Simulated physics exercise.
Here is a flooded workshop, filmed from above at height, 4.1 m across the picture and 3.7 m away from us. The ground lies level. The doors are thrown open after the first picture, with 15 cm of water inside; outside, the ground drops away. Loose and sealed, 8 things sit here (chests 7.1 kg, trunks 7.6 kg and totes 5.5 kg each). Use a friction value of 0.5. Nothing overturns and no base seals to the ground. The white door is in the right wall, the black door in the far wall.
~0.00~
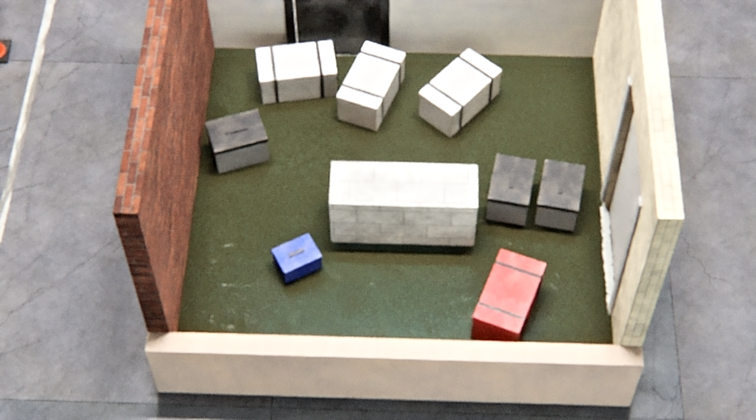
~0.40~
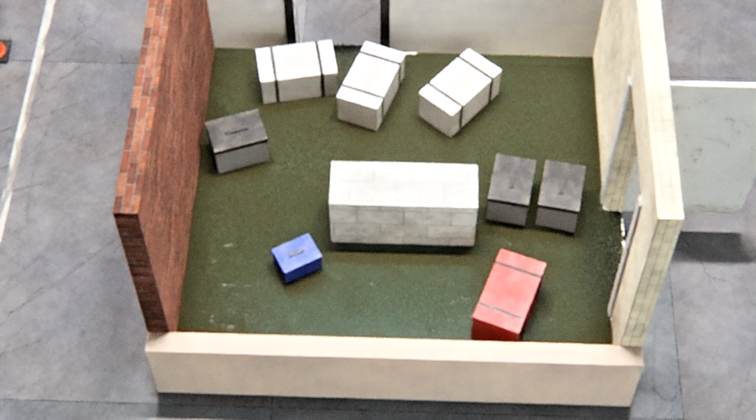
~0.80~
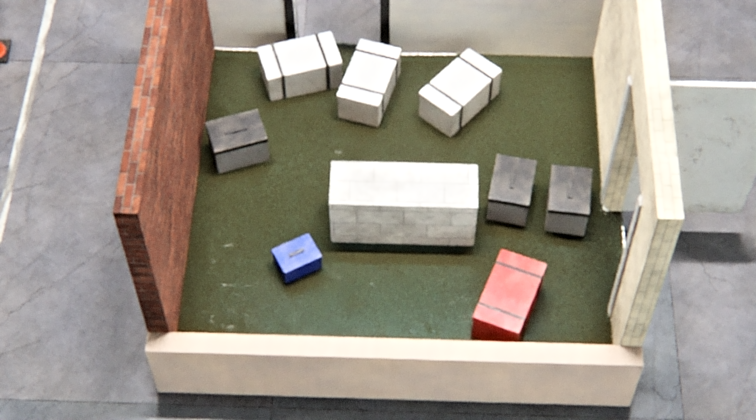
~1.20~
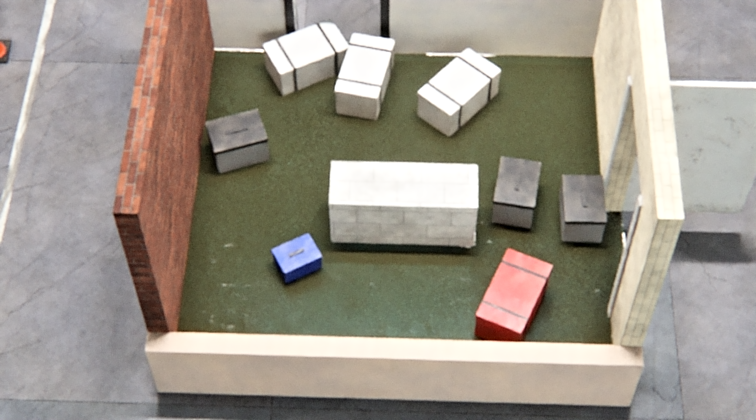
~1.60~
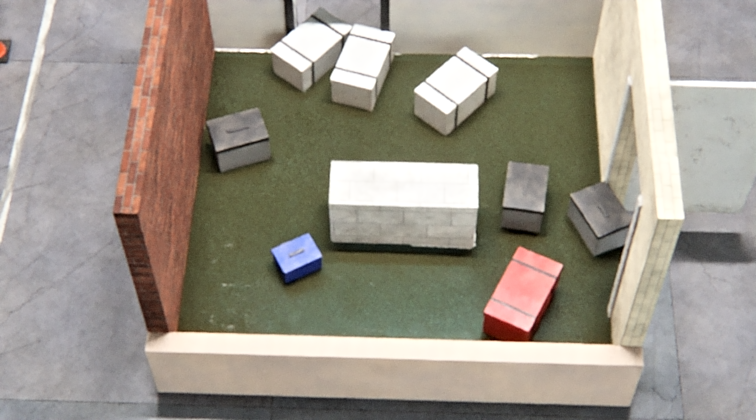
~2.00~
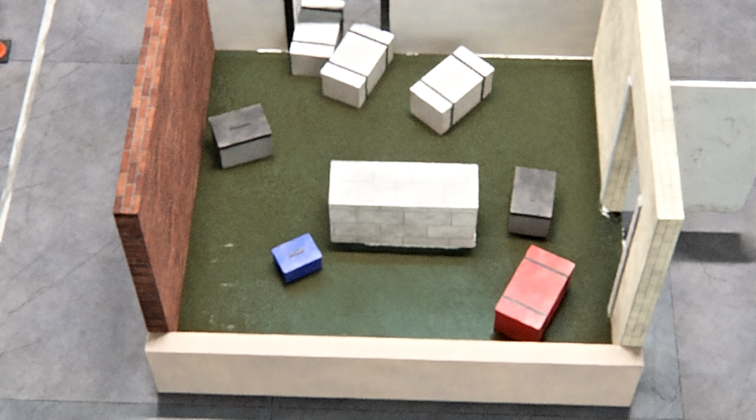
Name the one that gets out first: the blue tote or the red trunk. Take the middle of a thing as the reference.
Red.
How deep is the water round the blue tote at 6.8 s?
Roughly 9 cm at that moment.
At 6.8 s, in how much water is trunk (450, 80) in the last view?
Roughly 10 cm.
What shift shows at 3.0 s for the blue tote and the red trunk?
5 and 50 cm, roughly.
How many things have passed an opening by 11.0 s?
6 in total.
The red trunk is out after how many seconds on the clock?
At roughly 4.5 seconds.
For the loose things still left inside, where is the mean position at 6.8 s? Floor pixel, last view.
The average lands around (354, 159).
After 3.0 s the blue tote is near (300, 249), 0.1 m from its start, afloat; the red trunk is near (566, 285), 0.5 m from its start, afloat; 2 of 8 are out; 6 afloat.
After 6.8 s the blue tote is near (313, 260), 0.2 m from its start, afloat; the red trunk has gone out (at 4.7 s); 5 of 8 are out; 3 afloat.
After 11.0 s the blue tote is near (318, 266), 0.2 m from its start, afloat; the red trunk has gone out (at 4.7 s); 6 of 8 are out; 2 afloat.
After 15.0 s the blue tote is near (338, 266), 0.4 m from its start, afloat; the red trunk has gone out (at 4.7 s); 6 of 8 are out; 2 afloat.
